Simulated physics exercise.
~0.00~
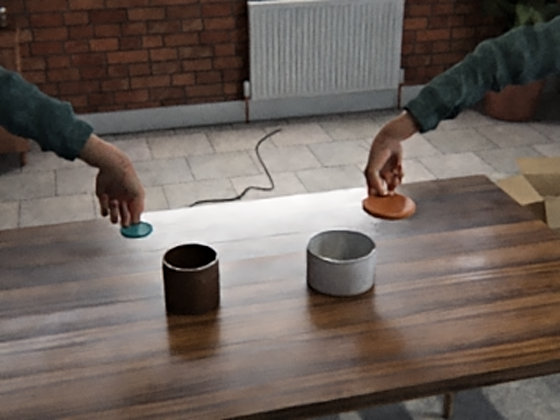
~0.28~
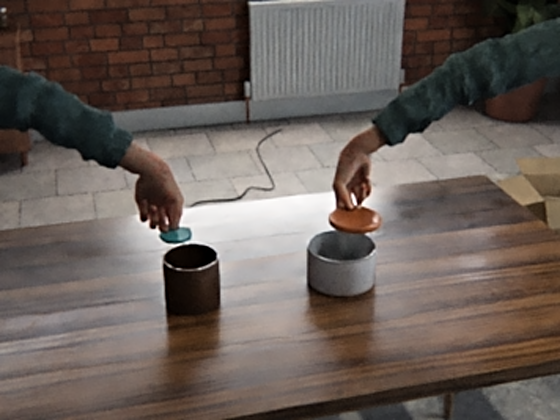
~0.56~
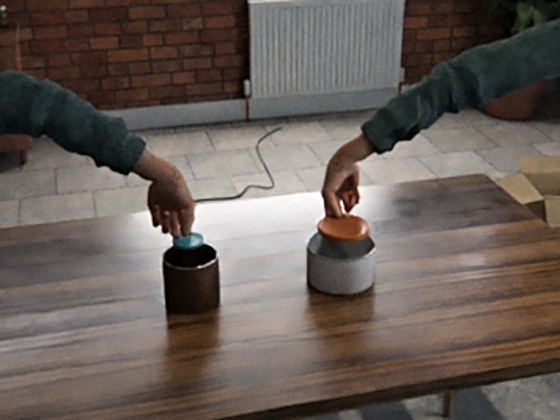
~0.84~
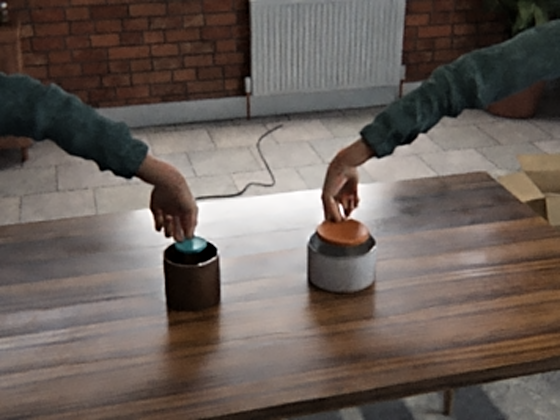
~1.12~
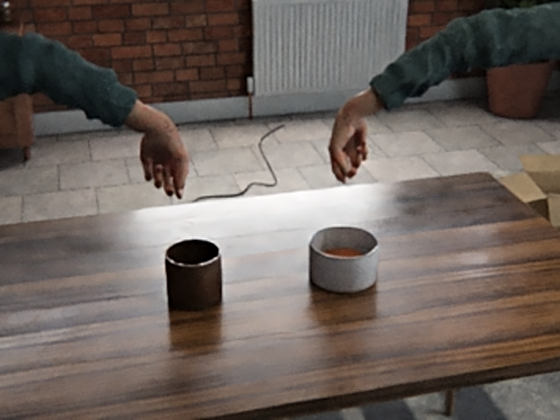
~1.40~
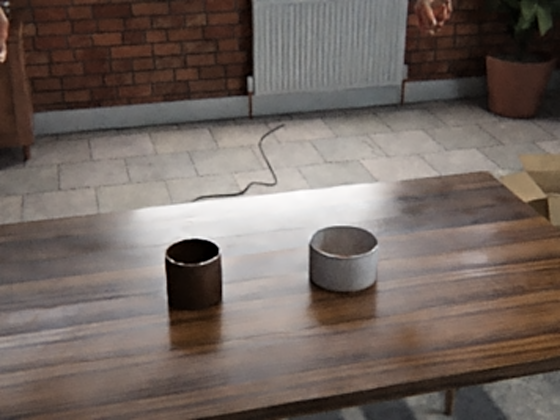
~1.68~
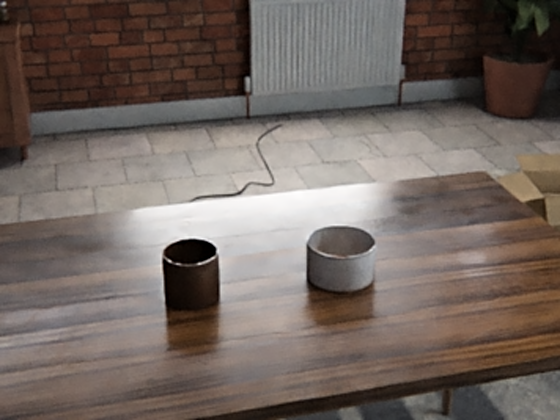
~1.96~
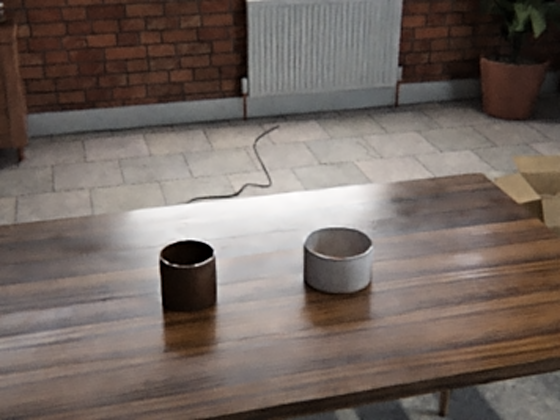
The clip shows two hands lowering a small turquoise lid over a dark brown cup and an orange coaster over a wider grey container on a wooden table. Both discs drop inside, the hands withdraw, and the two containers remain standing with open mouths.
